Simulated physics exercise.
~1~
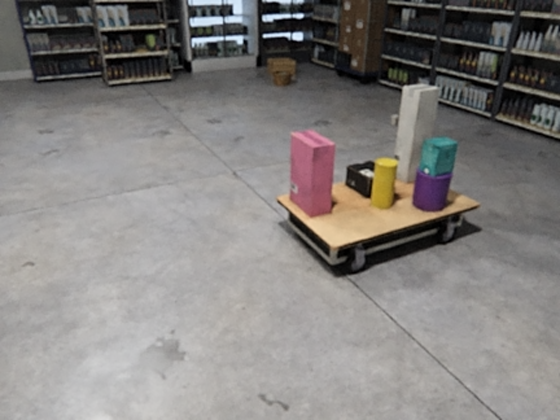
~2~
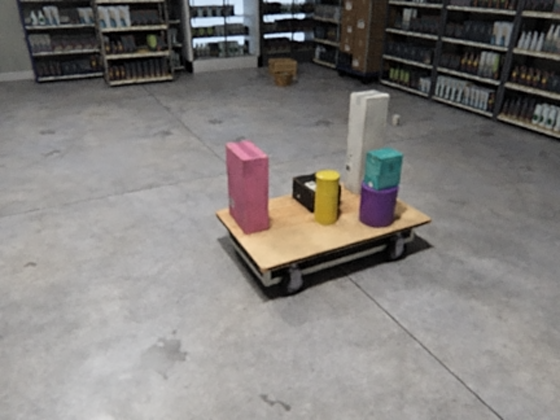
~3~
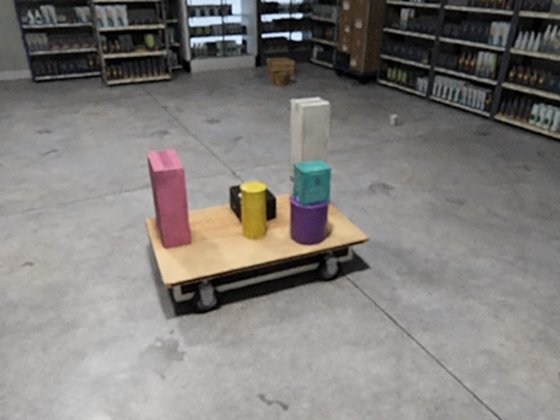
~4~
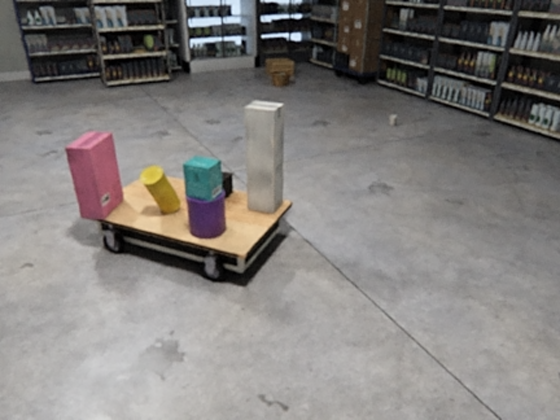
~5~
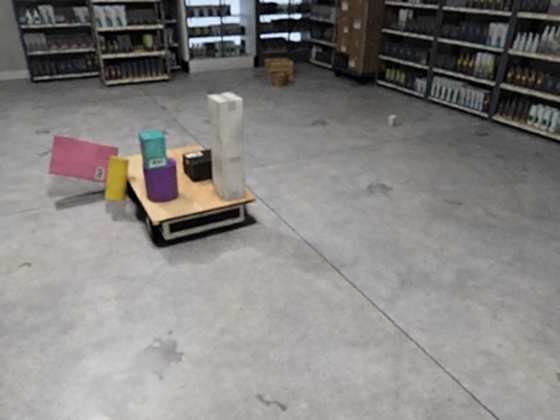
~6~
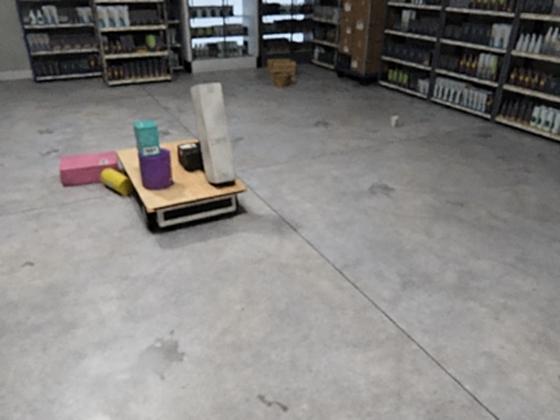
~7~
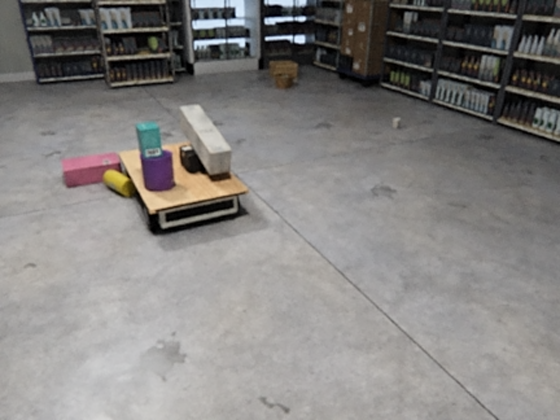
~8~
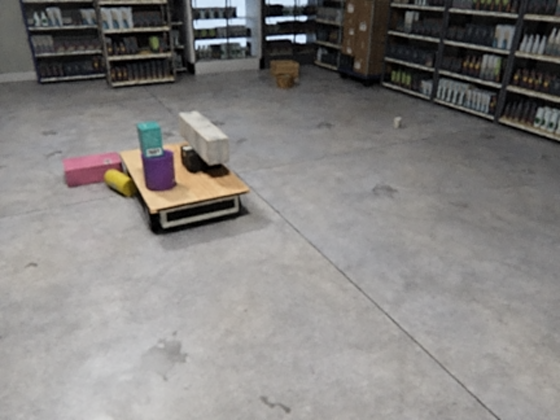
A turning cart loses its pink box and yellow canister before a white box topples aboard.
